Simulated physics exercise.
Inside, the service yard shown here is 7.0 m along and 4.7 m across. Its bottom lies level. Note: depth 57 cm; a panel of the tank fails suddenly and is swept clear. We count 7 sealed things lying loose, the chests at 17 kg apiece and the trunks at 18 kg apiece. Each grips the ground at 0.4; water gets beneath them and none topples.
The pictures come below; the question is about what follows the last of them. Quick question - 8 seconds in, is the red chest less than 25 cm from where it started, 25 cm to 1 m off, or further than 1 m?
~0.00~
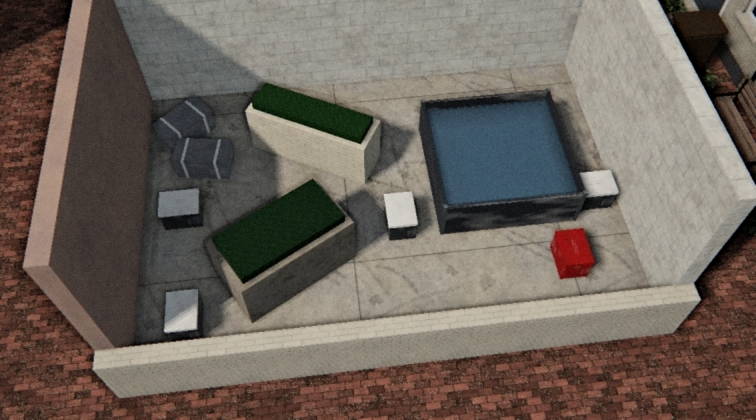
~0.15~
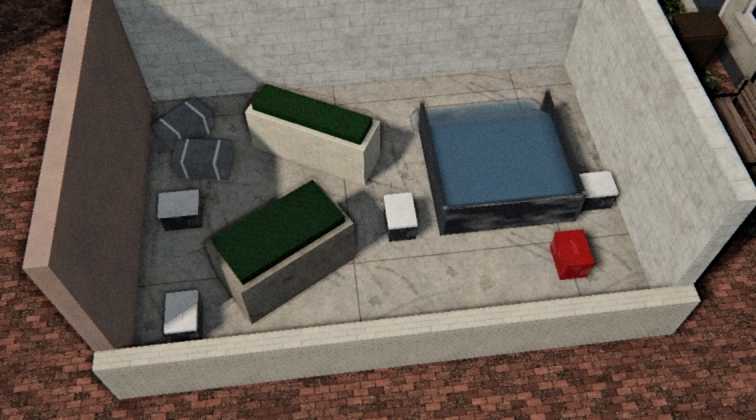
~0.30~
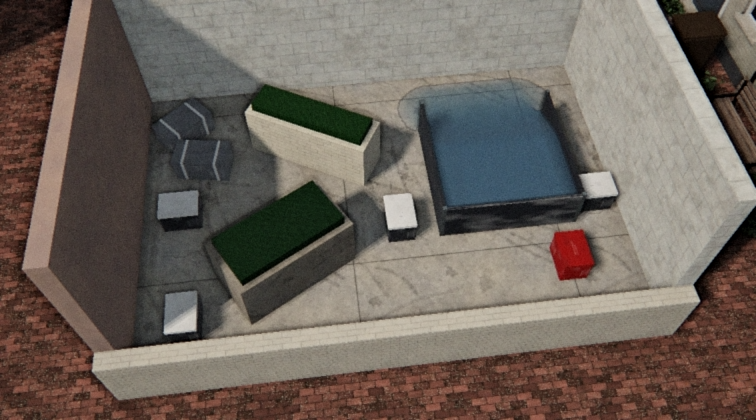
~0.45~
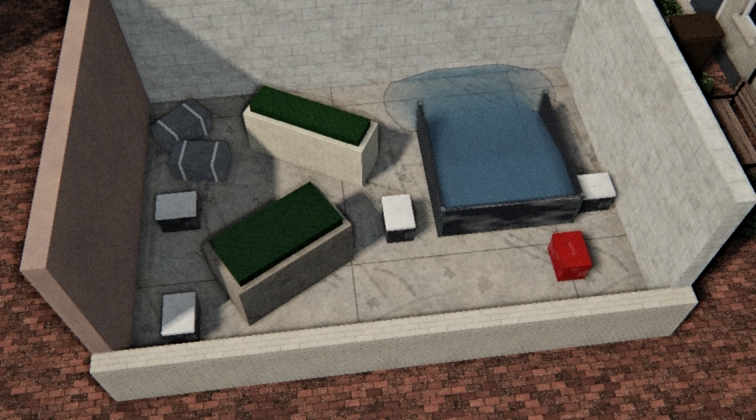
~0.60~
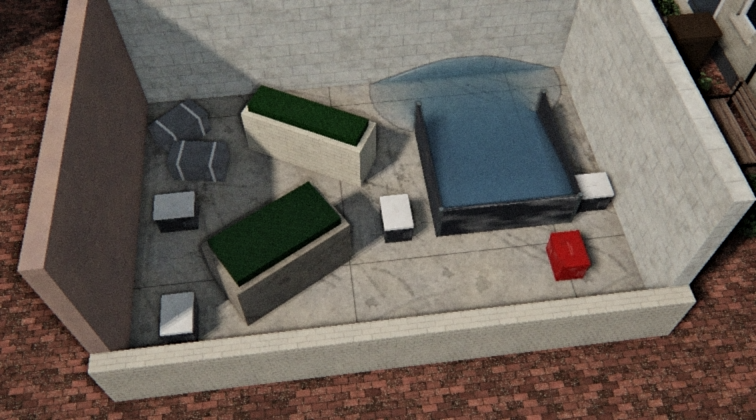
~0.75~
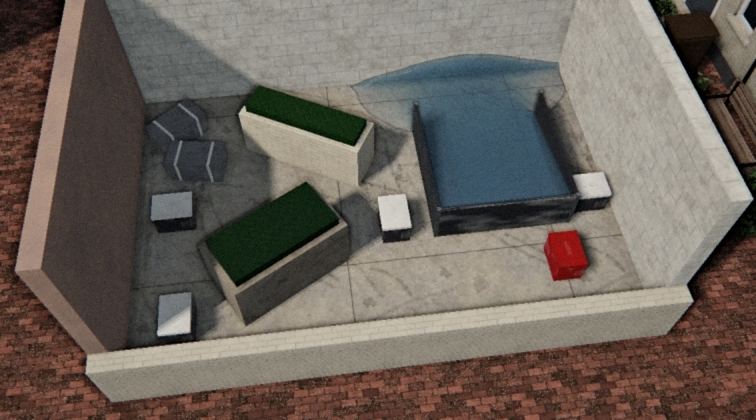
It is pushed partway.
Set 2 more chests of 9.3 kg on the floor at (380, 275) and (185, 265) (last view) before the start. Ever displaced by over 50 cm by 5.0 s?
So it goes behind the line, then behind the line.
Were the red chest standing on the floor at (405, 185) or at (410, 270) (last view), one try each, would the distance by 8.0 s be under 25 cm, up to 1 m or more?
Respectively: It rests almost unmoved; it edges along somewhat.
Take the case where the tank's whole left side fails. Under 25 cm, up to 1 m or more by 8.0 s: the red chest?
After that, the red chest hardly moves.
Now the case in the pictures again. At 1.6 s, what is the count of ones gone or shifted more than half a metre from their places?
At that time I count 0.
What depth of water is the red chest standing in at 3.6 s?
I'd put it at about 3 cm.
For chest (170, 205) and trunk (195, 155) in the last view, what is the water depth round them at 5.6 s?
About 5 and 3 cm.
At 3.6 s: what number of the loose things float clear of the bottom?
By my count, 2.
After 1.6 s the red chest is near (568, 248), 0.0 m from its start, aground; 0 afloat.
After 3.6 s the red chest is near (568, 248), 0.0 m from its start, aground; 2 afloat.
After 5.6 s the red chest is near (536, 227), 0.5 m from its start, aground; 0 afloat.
After 8.0 s the red chest is near (536, 227), 0.5 m from its start, aground; 5 afloat.
